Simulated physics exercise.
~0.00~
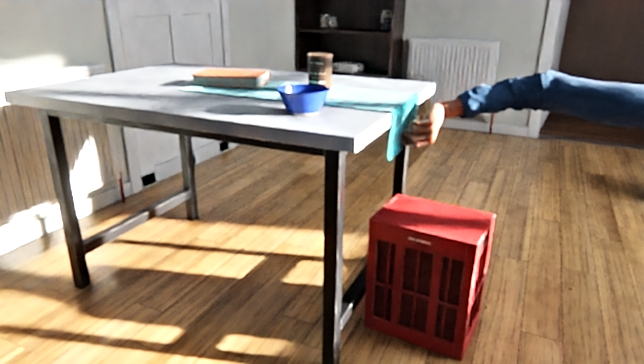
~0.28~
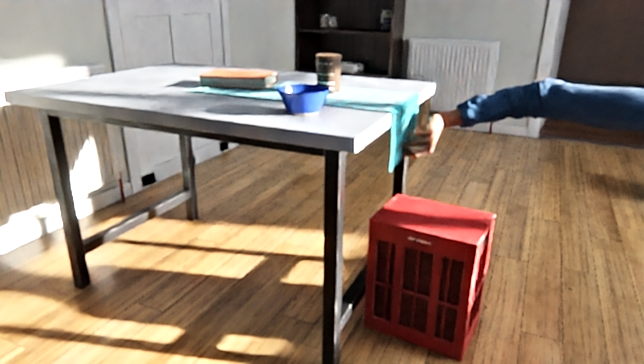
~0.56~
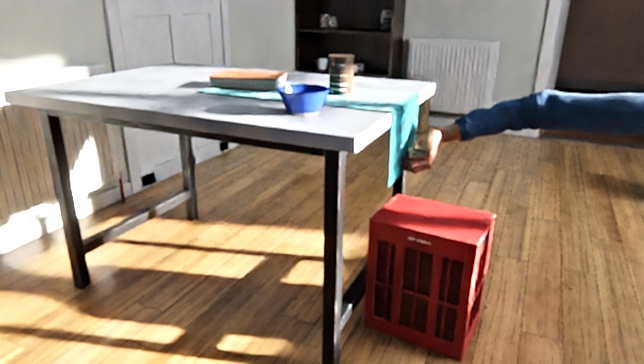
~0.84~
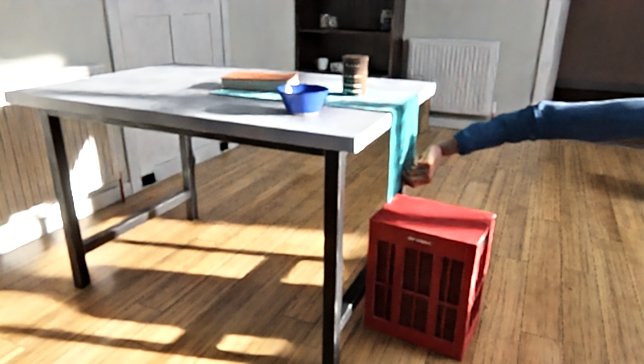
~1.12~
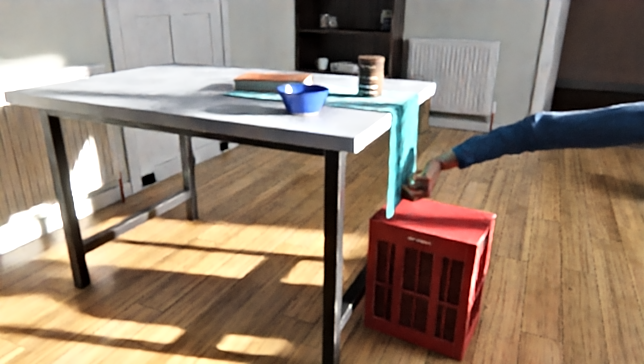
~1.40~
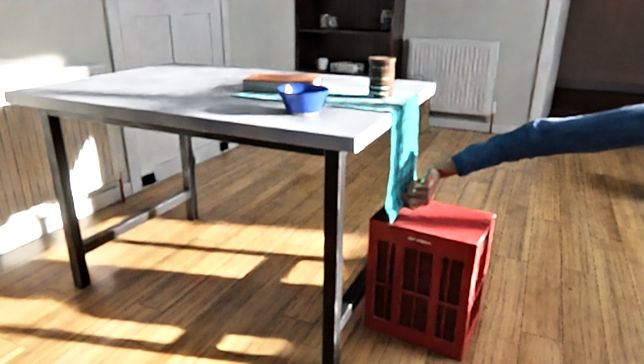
Hand drawing a turquoise cloth down onto a red crate, carrying a tin and book along the table past an unmoving blue bowl.
